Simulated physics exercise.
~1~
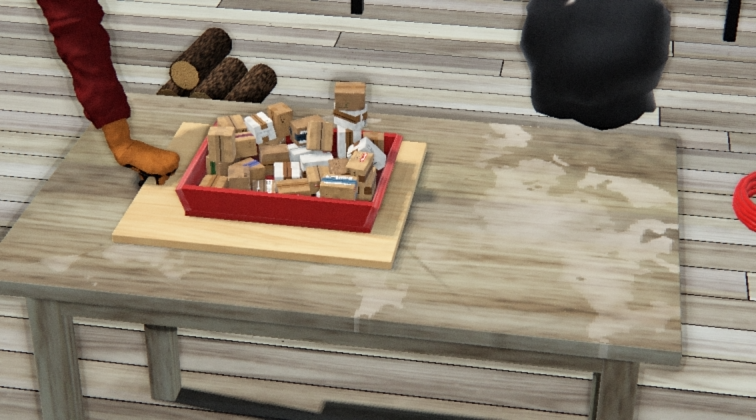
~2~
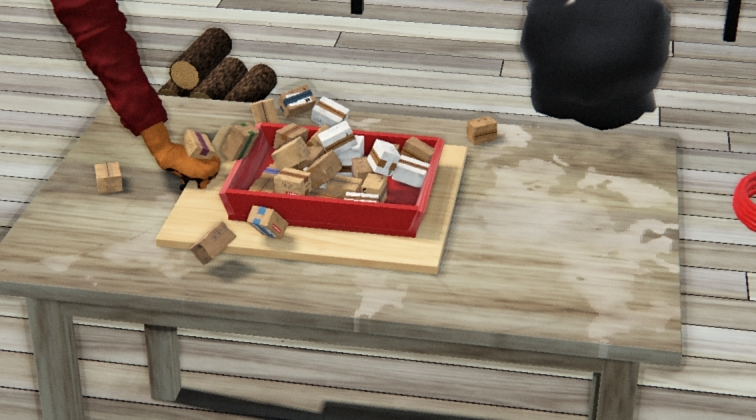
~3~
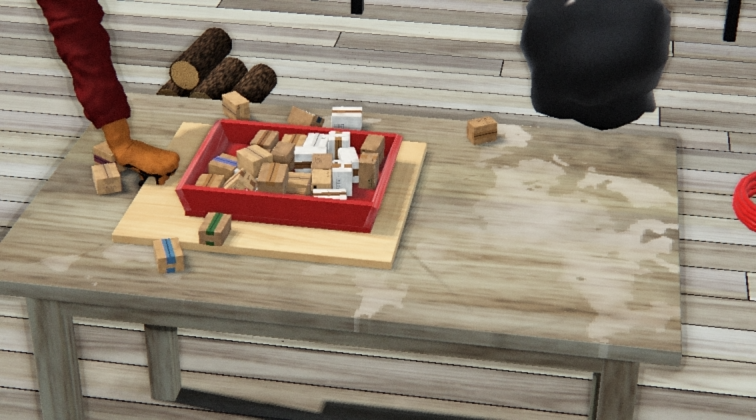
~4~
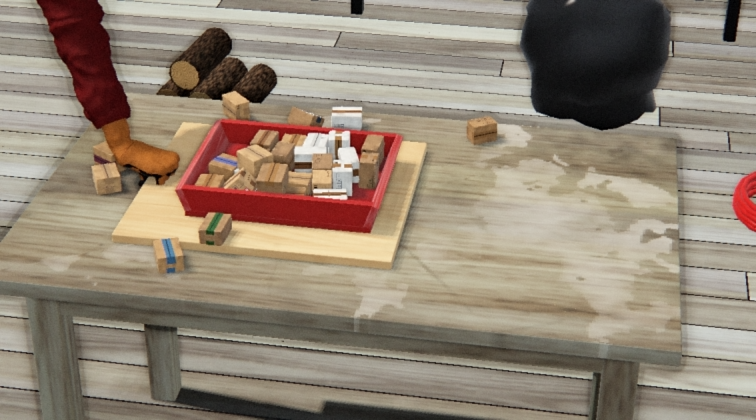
Gloved hand sliding a board with a red crate right and back left on a table, spilling several little parcels around it.
